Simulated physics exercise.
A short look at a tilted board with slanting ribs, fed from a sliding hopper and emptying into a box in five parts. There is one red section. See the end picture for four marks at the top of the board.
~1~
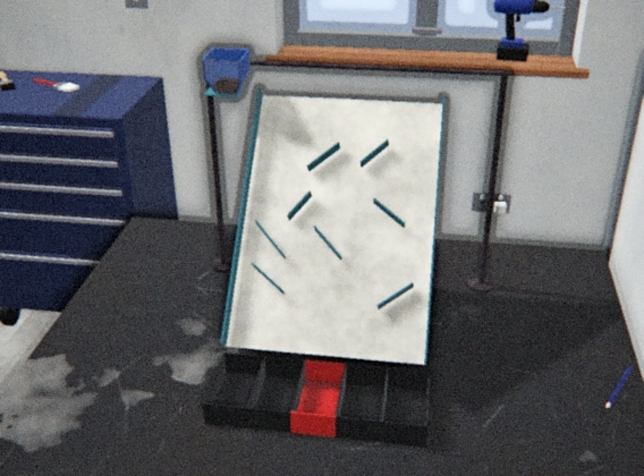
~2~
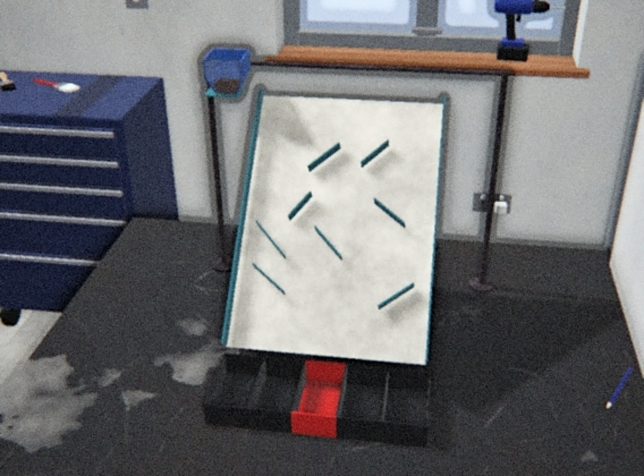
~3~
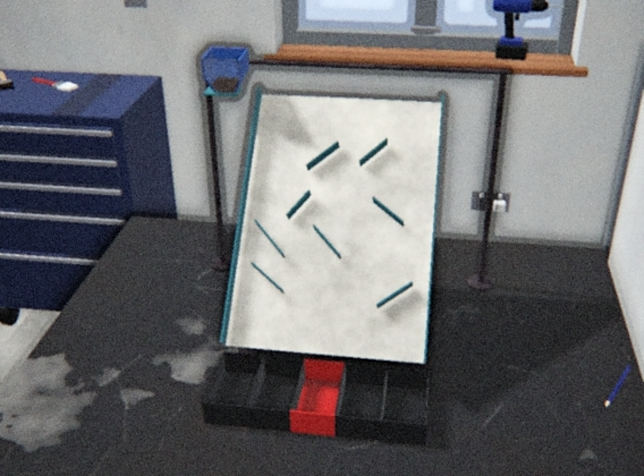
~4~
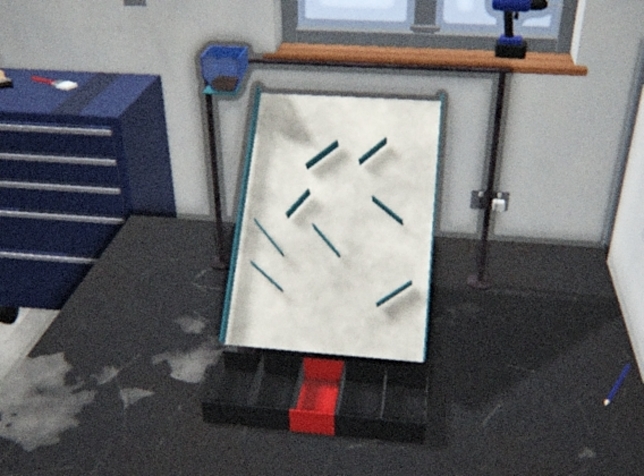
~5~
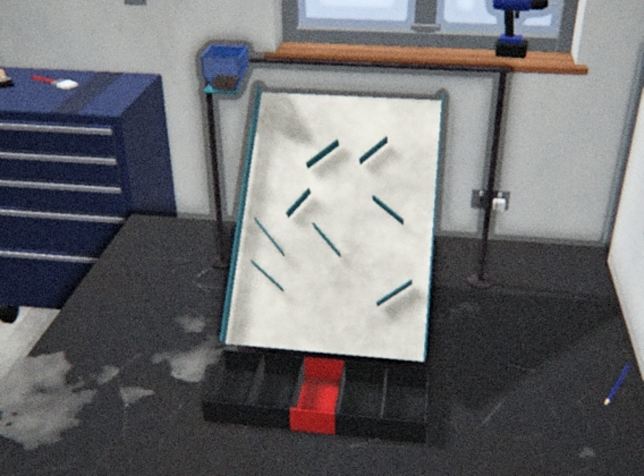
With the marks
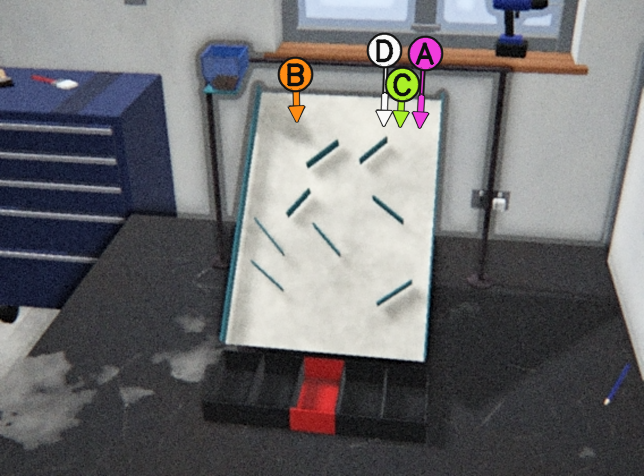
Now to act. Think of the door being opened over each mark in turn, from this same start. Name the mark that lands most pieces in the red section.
Take B.
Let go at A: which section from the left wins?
The fifth from the left.
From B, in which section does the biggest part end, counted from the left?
The third.
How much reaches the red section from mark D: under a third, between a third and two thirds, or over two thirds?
Under a third.
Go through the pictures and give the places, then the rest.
The first frame shows hopper at (228, 87), allspice berries, door shut.
The second frame shows ribs (307, 166) to (340, 142), (361, 162) to (389, 139), (288, 216) to (311, 191).
The third frame shows ribs (373, 197) to (404, 222), (255, 219) to (282, 254), (313, 224) to (339, 255).
The fourth frame shows ribs (251, 261) to (281, 288), (376, 304) to (412, 280).
The fifth frame shows red section at (312, 420), number 3 of 5 from the left.
On the marked copy, mark A meets the board at (419, 122); mark B meets the board at (296, 115); mark C meets the board at (400, 121); mark D meets the board at (383, 120).
For mark A, a small part in the red section, most in other sections.
For mark B, about half in the red section, about a third in other sections, a small part outside the box.
For mark C, a stray few in the red section, nearly all in other sections.
For mark D, a small part in the red section, most in other sections, a small part outside the box.
